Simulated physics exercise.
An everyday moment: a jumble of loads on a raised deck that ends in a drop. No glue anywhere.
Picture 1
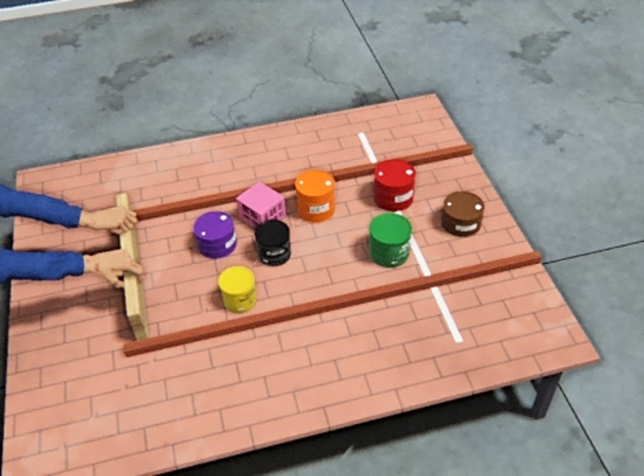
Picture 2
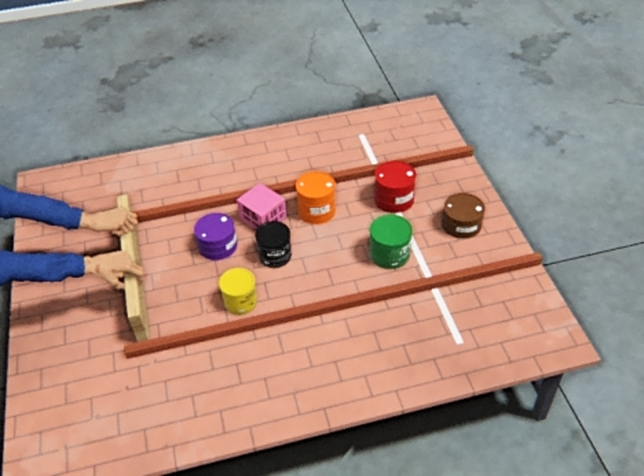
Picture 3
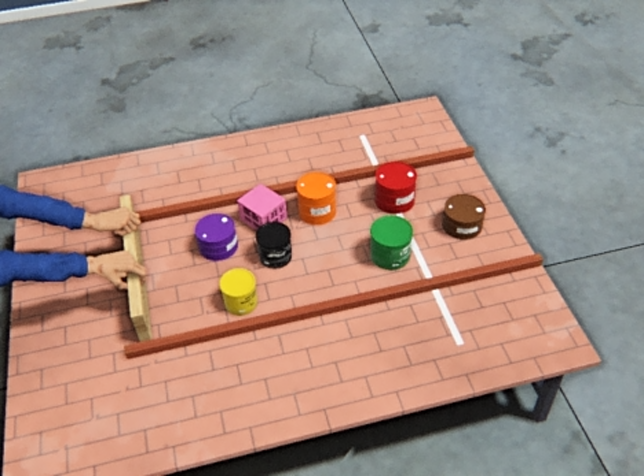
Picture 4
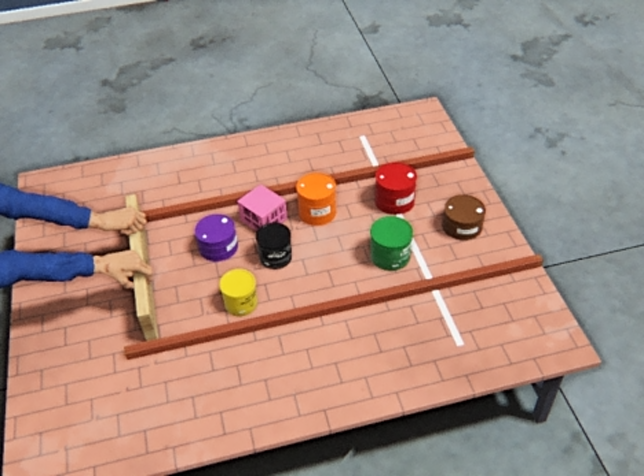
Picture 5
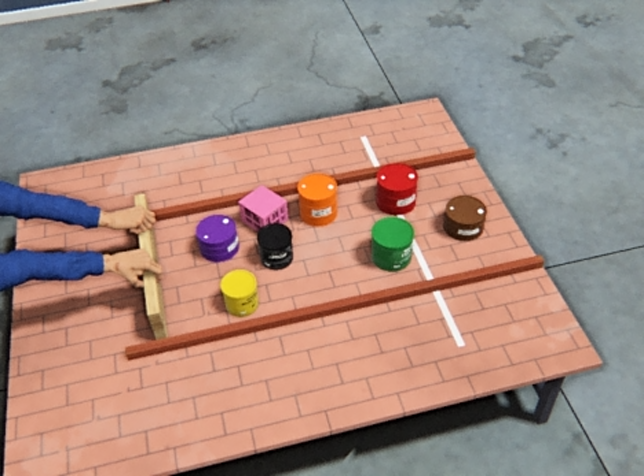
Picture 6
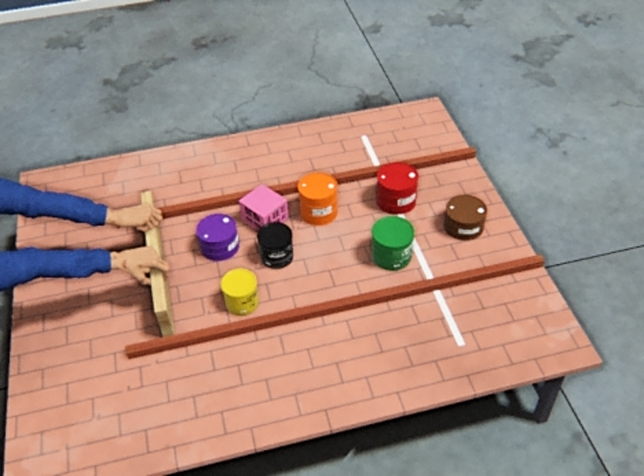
Two blue-sleeved arms sliding a wooden plank slowly right between rails on a brick-patterned table, toward colourful containers that stay still.
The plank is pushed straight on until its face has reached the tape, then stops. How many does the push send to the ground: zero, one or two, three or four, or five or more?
Outcome: The number that fall off is zero.
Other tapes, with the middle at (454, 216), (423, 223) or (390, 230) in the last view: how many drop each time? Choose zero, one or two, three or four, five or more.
One after another: Either one or two; either one or two; none.
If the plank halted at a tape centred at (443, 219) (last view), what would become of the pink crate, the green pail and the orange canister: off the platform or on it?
The pink crate remains up; the green pail stays on; the orange canister stays on.
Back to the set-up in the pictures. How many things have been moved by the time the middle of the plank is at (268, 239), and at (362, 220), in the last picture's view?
The counts are 4 and 7.
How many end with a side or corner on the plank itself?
It touches 4.
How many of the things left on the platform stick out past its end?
1 of them.
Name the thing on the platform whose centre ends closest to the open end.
It is the red canister.
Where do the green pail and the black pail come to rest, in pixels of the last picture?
About (461, 231), and the other about (426, 220).
Soon after, none off yet; brown canister at rest near (465, 218); red canister at rest near (397, 189); green pail at rest near (392, 244).
After that, none off yet; brown canister at rest near (465, 218); red canister displaced a little near (405, 187); green pail at rest near (392, 244).
In the end, the number that fall off is zero.
